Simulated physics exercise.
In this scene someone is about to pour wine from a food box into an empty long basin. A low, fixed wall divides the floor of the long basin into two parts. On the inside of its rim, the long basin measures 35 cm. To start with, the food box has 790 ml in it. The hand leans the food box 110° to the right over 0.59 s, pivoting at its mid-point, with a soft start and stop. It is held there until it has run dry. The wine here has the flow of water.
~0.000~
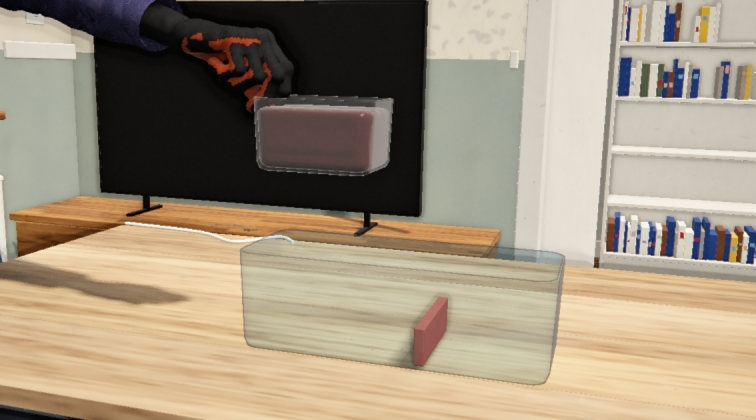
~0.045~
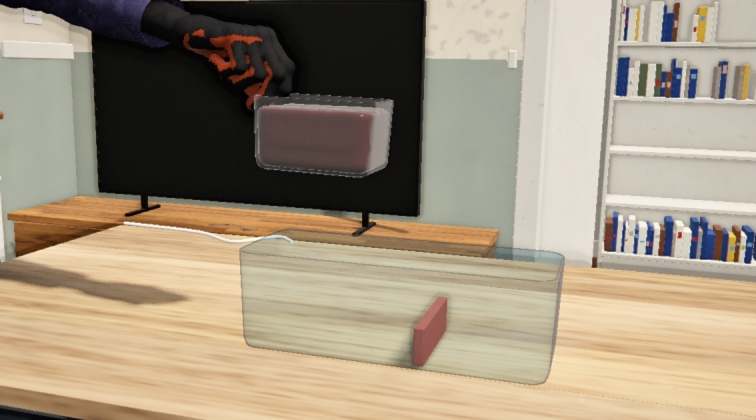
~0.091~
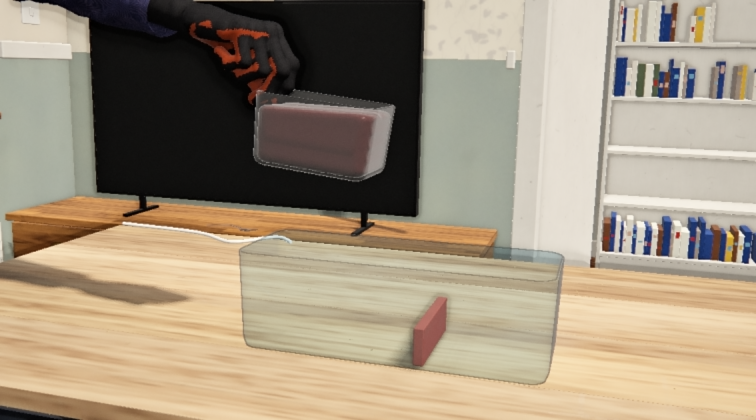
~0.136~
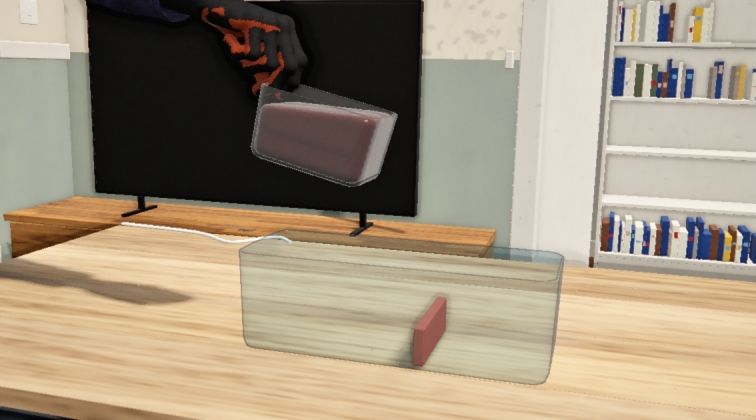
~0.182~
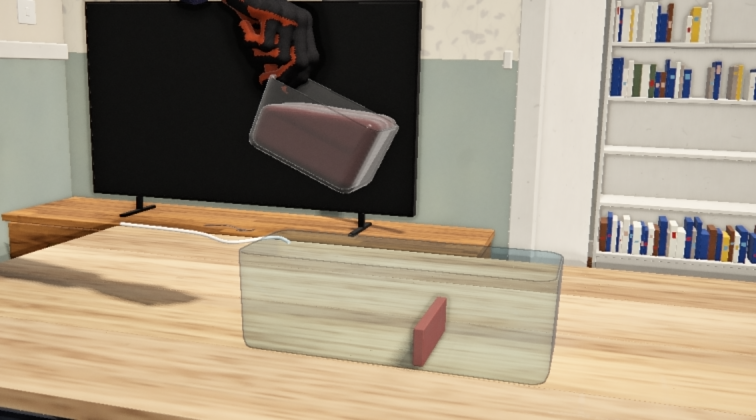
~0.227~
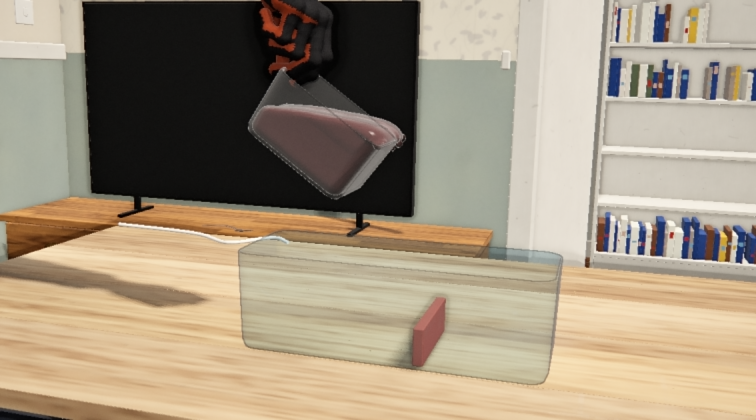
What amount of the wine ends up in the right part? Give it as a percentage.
36 %.
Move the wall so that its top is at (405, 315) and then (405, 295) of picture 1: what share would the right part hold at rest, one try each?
Result: 65 per cent, then 65 per cent.
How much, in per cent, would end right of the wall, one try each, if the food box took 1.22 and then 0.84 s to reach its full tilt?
Roughly 60 per cent the first time and 50 per cent the second.
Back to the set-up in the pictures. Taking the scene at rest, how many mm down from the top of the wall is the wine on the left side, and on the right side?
Near 26 mm for the left and near 26 mm for the right.
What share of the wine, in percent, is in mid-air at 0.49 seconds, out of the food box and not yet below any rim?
Near 40 in a hundred.
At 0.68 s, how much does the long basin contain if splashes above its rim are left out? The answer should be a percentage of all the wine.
Roughly 84 percent of it.
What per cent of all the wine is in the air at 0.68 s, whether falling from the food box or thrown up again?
About 10 per cent.
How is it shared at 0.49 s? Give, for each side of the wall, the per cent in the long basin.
About 12 % left, 28 % right.
By 0.49 s the tilt is 102° and 19 per cent is still to pour, 13 is left of the wall and 28 right of it.
By 0.68 s the tilt is 110° and 2 per cent is still to pour, 49 is left of the wall and 35 right of it.
By 0.87 s the tilt is 110° and 0 per cent is still to pour, 54 is left of the wall and 36 right of it.
By 1.09 s the tilt is 110° and 0 per cent is still to pour, 55 is left of the wall and 36 right of it.
At rest 55 per cent lies left of the wall, 36 right of it and 8 outside.
